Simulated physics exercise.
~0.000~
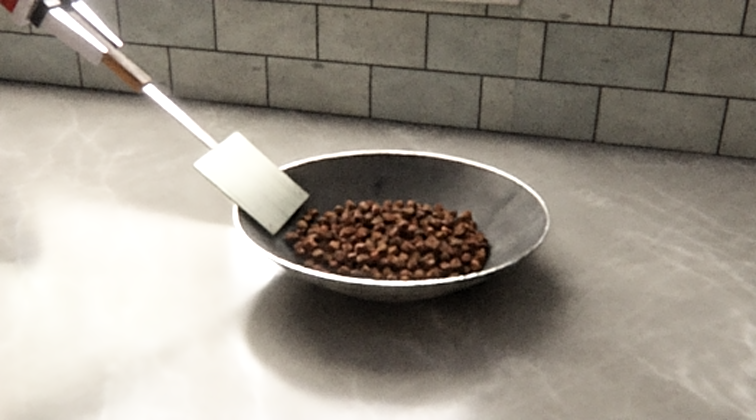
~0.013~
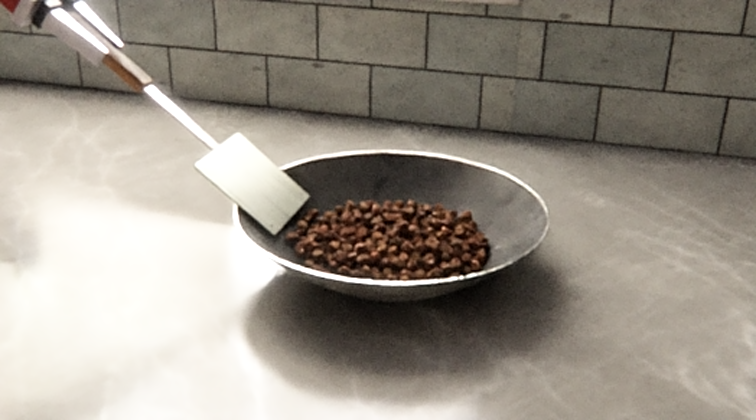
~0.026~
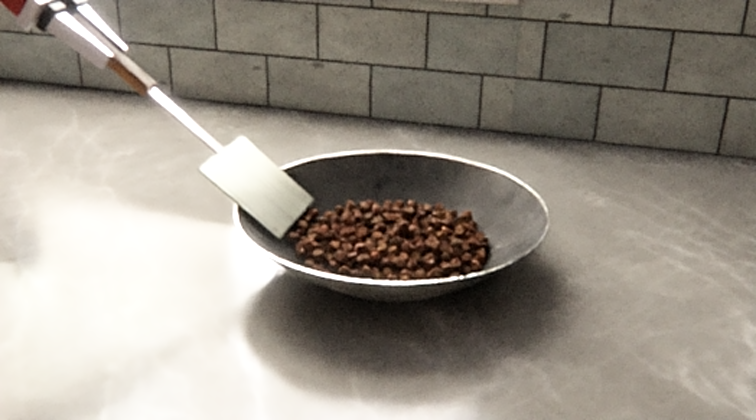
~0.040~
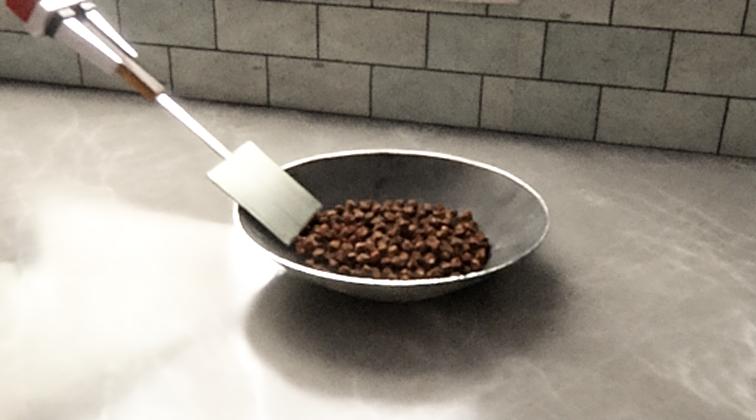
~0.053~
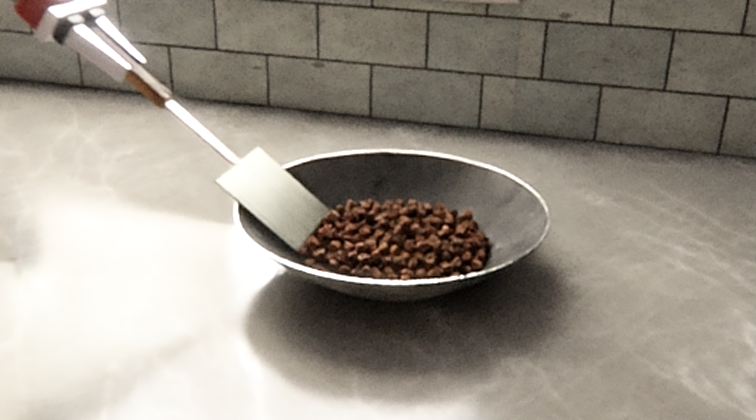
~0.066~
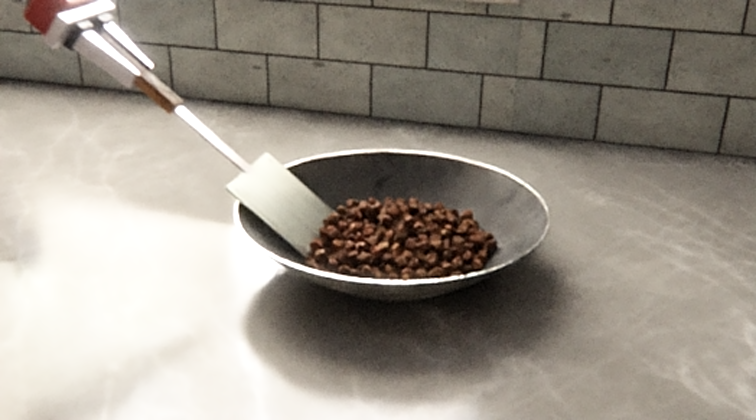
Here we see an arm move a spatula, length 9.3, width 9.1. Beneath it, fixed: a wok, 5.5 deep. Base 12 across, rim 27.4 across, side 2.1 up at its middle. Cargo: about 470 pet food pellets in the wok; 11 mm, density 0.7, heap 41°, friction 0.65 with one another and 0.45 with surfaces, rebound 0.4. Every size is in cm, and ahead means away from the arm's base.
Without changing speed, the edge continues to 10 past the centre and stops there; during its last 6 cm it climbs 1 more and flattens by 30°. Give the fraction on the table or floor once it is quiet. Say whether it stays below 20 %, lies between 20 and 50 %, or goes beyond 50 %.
It lies between 20 and 50 %.
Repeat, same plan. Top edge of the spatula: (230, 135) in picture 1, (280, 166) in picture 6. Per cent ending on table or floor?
About 55 per cent.
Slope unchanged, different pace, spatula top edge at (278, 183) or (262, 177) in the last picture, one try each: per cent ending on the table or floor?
Estimates: Near 55 %, near 45 %.
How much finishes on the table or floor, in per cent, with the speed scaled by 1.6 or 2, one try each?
Roughly 55 % and roughly 55 %.
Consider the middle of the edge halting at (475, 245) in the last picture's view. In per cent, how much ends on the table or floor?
Roughly 10 per cent, I'd say.
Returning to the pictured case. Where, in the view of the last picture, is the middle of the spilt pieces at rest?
Close to (631, 298) in pixels.
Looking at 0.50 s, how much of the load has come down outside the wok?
Around 35 percent.
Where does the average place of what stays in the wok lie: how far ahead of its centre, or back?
About 4.5 cm ahead.
After 0.16 s, sloping 38°, highest piece 5 above the table; 469 in the wok.
After 0.25 s, sloping 30°, highest piece 7 above the table; 462 in the wok, 7 on the blade or in flight.
After 0.50 s, sloping 8°, highest piece 7 above the table; 288 in the wok, 174 on the table or floor, 7 on the blade or in flight.
After 1.55 s, sloping 8°, highest piece 7 above the table; 286 in the wok, 183 on the table or floor.
In the end, 286 in the wok, 183 on the table or floor. That is 39 % on the table or floor.
